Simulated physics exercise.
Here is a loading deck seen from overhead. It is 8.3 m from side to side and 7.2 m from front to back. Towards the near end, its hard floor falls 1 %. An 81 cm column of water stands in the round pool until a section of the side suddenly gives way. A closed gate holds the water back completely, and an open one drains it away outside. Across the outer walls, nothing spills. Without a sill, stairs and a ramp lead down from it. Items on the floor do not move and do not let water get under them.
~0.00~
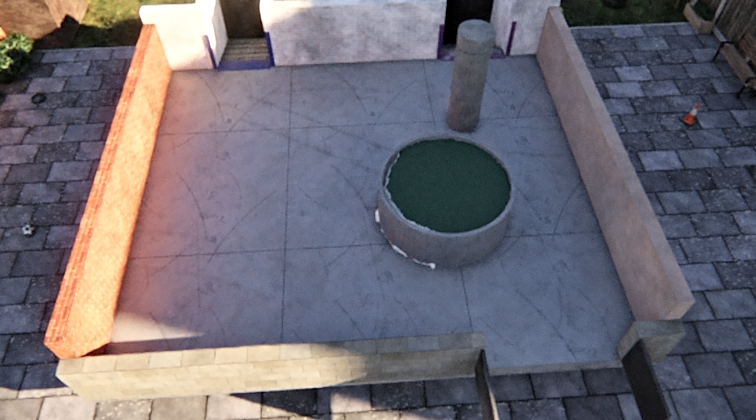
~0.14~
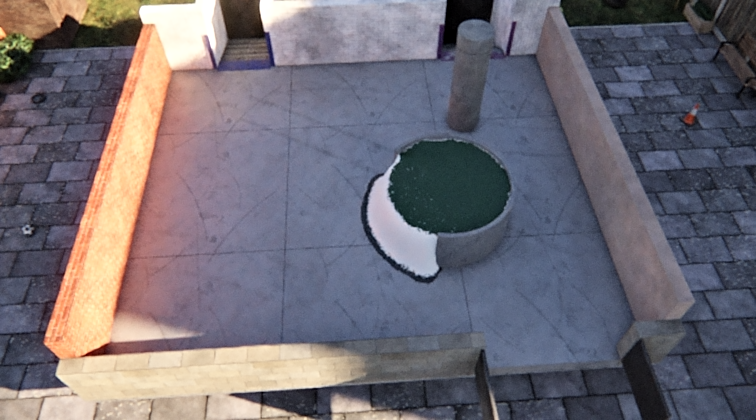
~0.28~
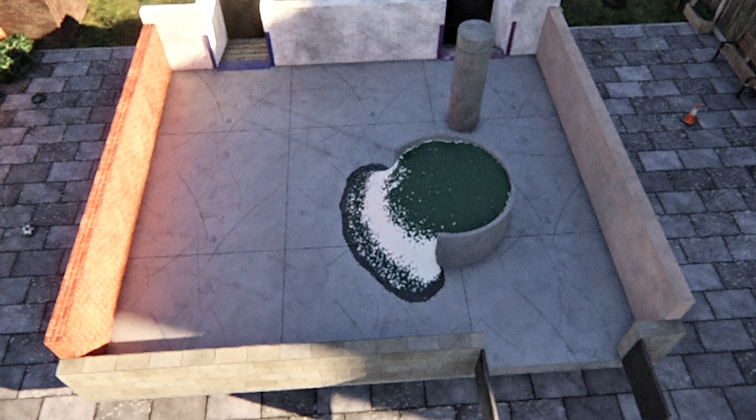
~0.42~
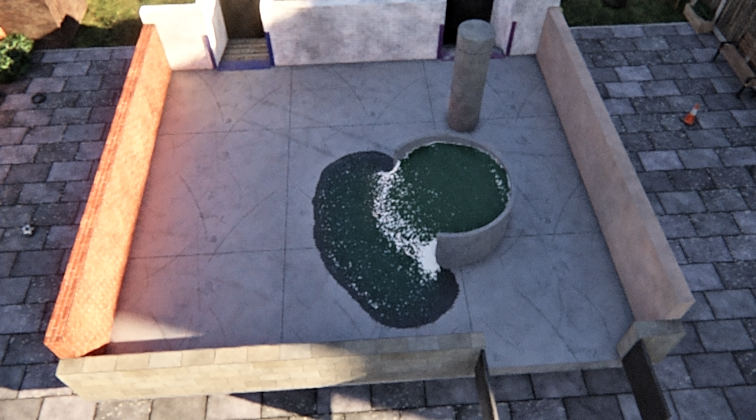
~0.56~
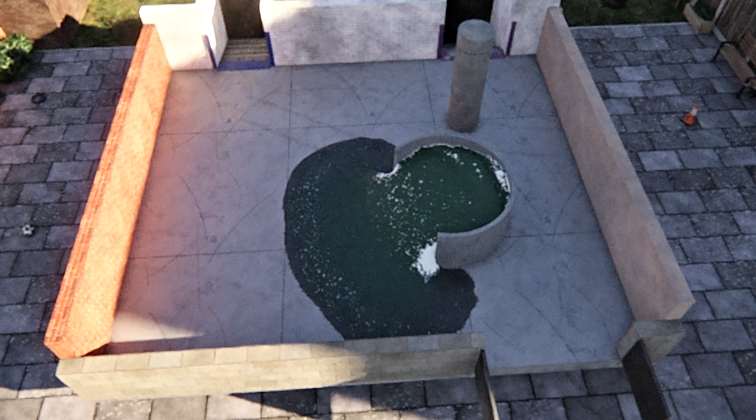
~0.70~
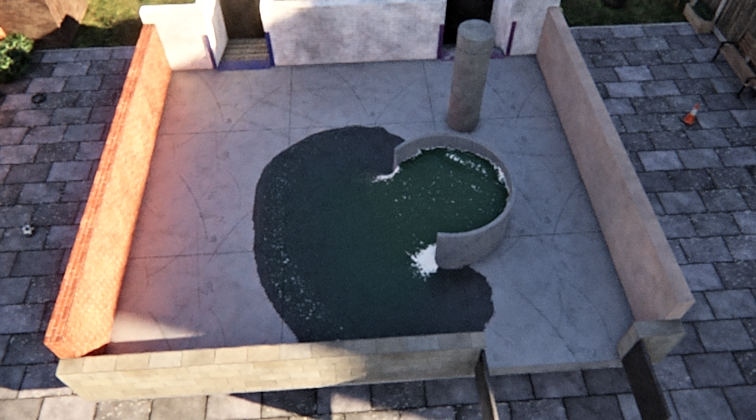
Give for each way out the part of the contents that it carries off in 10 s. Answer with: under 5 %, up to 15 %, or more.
The gate takes less than 5 %; the flight of stairs down (marked purple) takes not even 5 %; the basement ramp (marked blue) takes between 5 and 15 %.
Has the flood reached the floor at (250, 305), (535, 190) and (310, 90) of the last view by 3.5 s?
Going through the three points: Awash, then not yet touched, then not yet touched.
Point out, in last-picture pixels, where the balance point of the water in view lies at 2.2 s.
Roughly (292, 247) in the last picture.
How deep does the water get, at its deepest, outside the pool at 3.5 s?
Around 32 centimetres.
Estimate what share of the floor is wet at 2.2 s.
Close to 50 in a hundred parts are wet.
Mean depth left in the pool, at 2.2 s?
The mean depth is around 20 cm.
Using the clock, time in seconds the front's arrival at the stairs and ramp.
On the clock: 7.5 s at the stairs, 2.4 s at the ramp.
After 1.4 s water covers 45 % of the floor and is deepest (26 cm) near (341, 362); gone so far, the gate 0 %, the flight of stairs down (marked purple) 0 %, the basement ramp (marked blue) 0 %.
After 2.2 s water covers 50 % of the floor and is deepest (55 cm) near (101, 378); gone so far, the gate 0 %, the flight of stairs down (marked purple) 0 %, the basement ramp (marked blue) 0 %.
After 3.5 s water covers 50 % of the floor and is deepest (32 cm) near (201, 349); gone so far, the gate 0 %, the flight of stairs down (marked purple) 0 %, the basement ramp (marked blue) 0 %.
After 6.0 s water covers 60 % of the floor and is deepest (16 cm) near (172, 75); gone so far, the gate 1 %, the flight of stairs down (marked purple) 0 %, the basement ramp (marked blue) 2 %.
After 10.0 s water covers 95 % of the floor and is deepest (11 cm) near (535, 79); gone so far, the gate 3 %, the flight of stairs down (marked purple) 0 %, the basement ramp (marked blue) 8 %.
